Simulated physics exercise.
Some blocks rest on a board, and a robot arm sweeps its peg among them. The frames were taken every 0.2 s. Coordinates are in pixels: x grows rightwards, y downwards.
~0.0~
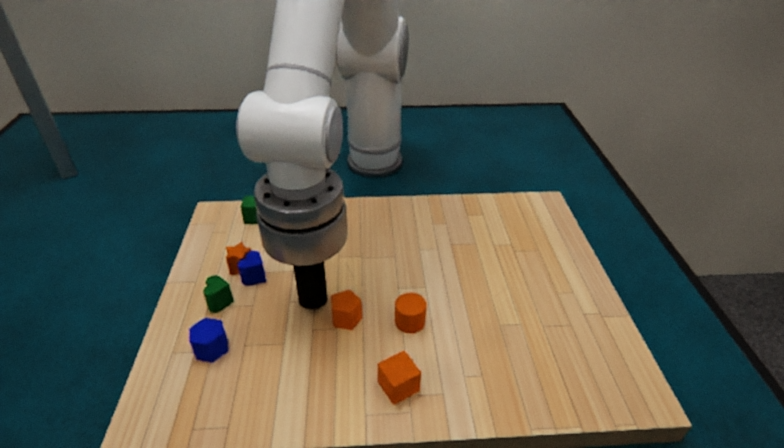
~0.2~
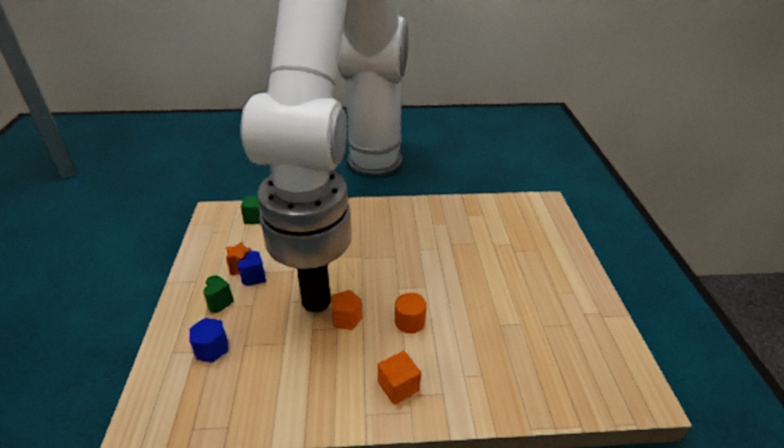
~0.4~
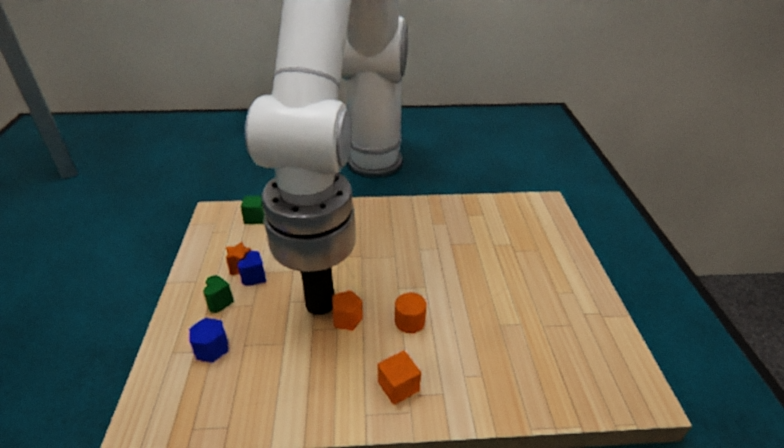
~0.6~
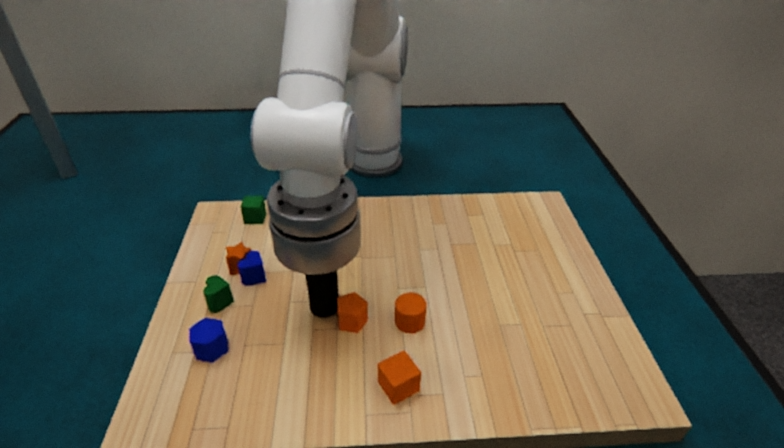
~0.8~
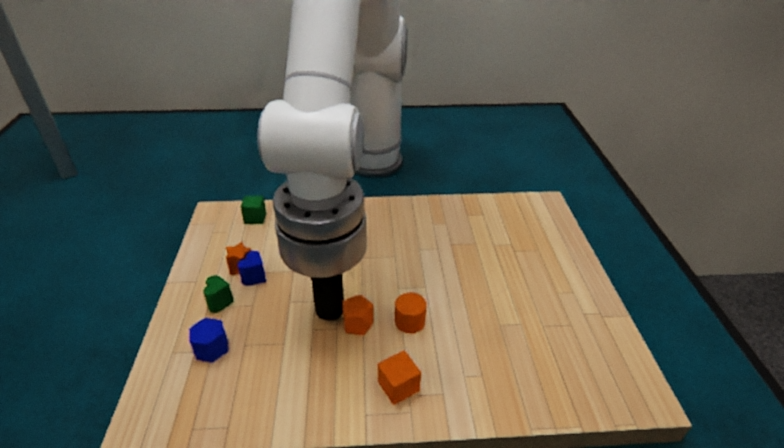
A white robot arm moved its black peg slowly to the right across a wooden board of scattered blocks, then nudged a small orange block slightly rightward while the other blocks stayed put.
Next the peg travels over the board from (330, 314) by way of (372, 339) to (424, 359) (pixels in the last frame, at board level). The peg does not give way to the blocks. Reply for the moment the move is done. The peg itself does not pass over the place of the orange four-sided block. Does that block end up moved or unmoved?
It will remain on its spot.
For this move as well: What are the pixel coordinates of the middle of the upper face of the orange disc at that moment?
Answer: (429, 297).
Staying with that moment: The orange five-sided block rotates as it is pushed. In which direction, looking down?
The orange five-sided block rotates counterclockwise.
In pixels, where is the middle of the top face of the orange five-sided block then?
Close to (437, 319).
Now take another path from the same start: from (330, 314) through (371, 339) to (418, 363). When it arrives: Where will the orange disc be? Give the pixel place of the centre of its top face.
Its top middle is near (424, 298).
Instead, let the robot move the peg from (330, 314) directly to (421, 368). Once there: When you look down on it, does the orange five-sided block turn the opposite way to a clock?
Yes
The first path, step by step. One third of the way, peg (356, 328); orange five-sided block (386, 314), turned 50° anticlockwise.
Two thirds of the way, peg (390, 341); orange five-sided block (419, 318), turned 95° anticlockwise; orange disc (428, 297).
At the end, peg (425, 354); orange five-sided block (437, 319), turned 125° anticlockwise; orange four-sided block in place; orange disc (429, 297).
